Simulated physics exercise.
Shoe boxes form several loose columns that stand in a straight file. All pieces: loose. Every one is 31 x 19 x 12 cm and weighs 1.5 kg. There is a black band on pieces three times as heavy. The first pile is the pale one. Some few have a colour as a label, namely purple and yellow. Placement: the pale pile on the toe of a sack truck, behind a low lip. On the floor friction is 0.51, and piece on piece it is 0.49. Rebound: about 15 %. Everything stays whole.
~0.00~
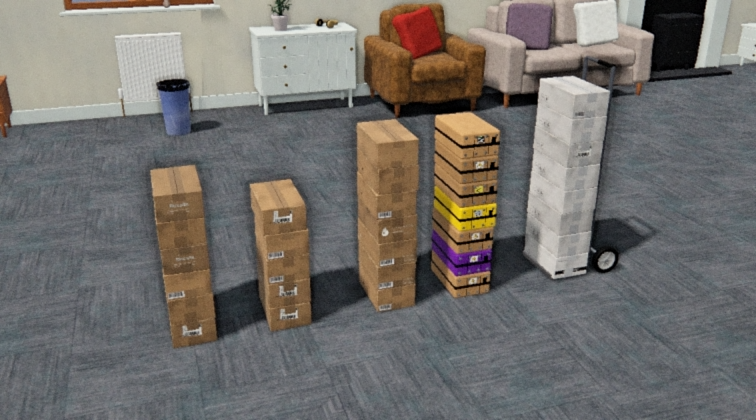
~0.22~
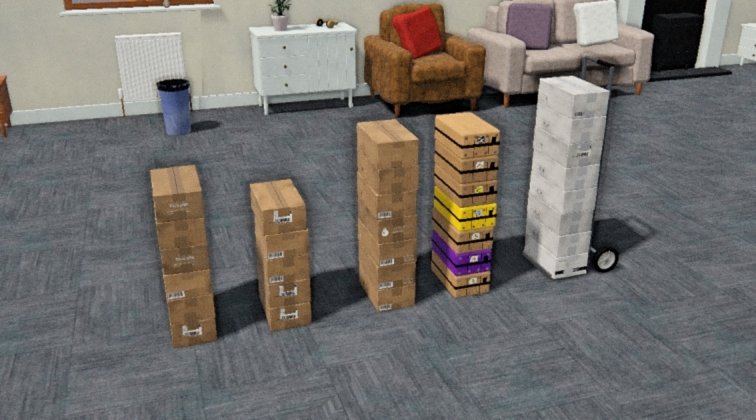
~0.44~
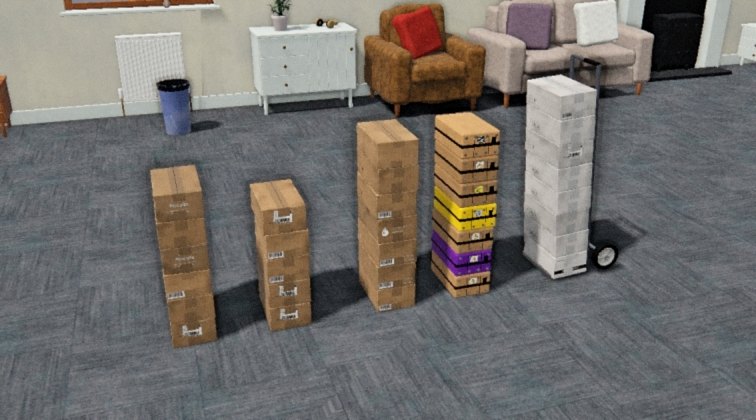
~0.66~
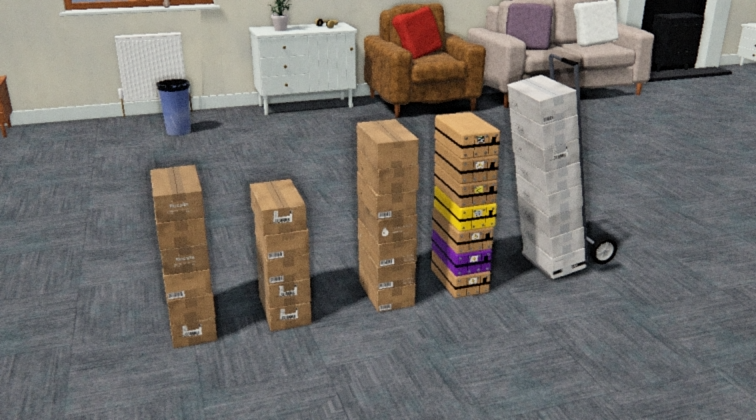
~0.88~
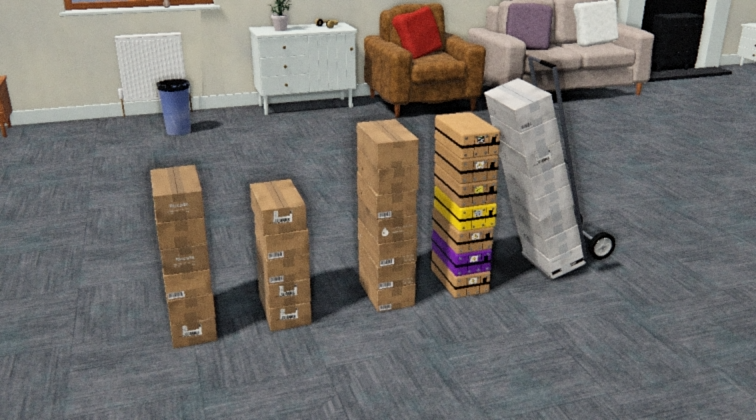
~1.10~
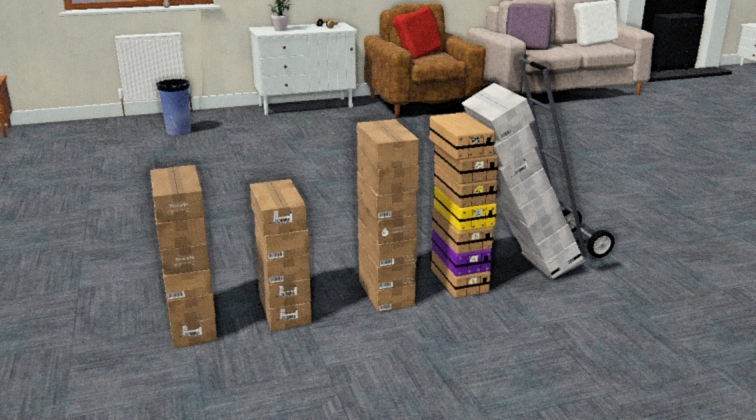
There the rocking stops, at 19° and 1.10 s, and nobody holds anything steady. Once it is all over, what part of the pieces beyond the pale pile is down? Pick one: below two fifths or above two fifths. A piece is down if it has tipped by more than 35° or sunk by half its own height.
Below two fifths.
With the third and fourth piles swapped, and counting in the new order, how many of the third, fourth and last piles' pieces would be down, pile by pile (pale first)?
Pile by pile, you'd see third at 0, fourth at 0 and last at 0 down.
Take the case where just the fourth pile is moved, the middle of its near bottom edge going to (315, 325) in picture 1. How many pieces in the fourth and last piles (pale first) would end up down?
Fourth: 0; last: 0.
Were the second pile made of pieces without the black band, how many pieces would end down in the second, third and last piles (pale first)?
The tally would be second 7, then third 7, then last 5.
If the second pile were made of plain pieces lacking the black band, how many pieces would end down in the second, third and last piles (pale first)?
Then the second pile would have 7 down, the third 7, and the last 5.
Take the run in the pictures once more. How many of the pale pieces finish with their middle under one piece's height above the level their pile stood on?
1.
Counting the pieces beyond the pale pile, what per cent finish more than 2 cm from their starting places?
Shifted: 5 per cent.
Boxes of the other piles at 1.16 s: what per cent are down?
It's 0 percent at that point.
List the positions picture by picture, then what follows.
In the first frame (places mark the middle of the side facing us), truck frame (607, 111) 0° forward; yellow box (478, 218); purple box (474, 264); the rest undisturbed.
The second frame shows truck frame (607, 111) 0° forward; purple box (474, 264).
The third frame shows truck frame (596, 109) 4° forward, top of the pale pile leaning 4°; yellow box (478, 218); the rest undisturbed.
The fourth frame shows truck frame (578, 108) 11° forward, top of the pale pile leaning 11°; yellow box (478, 218); the rest undisturbed.
The fifth frame shows truck frame (561, 110) 16° forward, top of the pale pile leaning 18°; yellow box (478, 218); the rest undisturbed.
The sixth frame shows truck frame (554, 111) 19° forward, top of the pale pile leaning 27°; yellow box (478, 218); purple box (474, 264); one has shifted.
After 1.16 s, 0 of the pale pile down; none of the 25 other boxes down, 1 disturbed.
At rest (2.1 s), 0 of the pale pile down; none of the 25 other boxes down, 1 disturbed; yellow box unmoved; purple box unmoved. That is 0 per cent. As the last picture would show them, middles, yellow box near (464, 206), purple box near (461, 250).
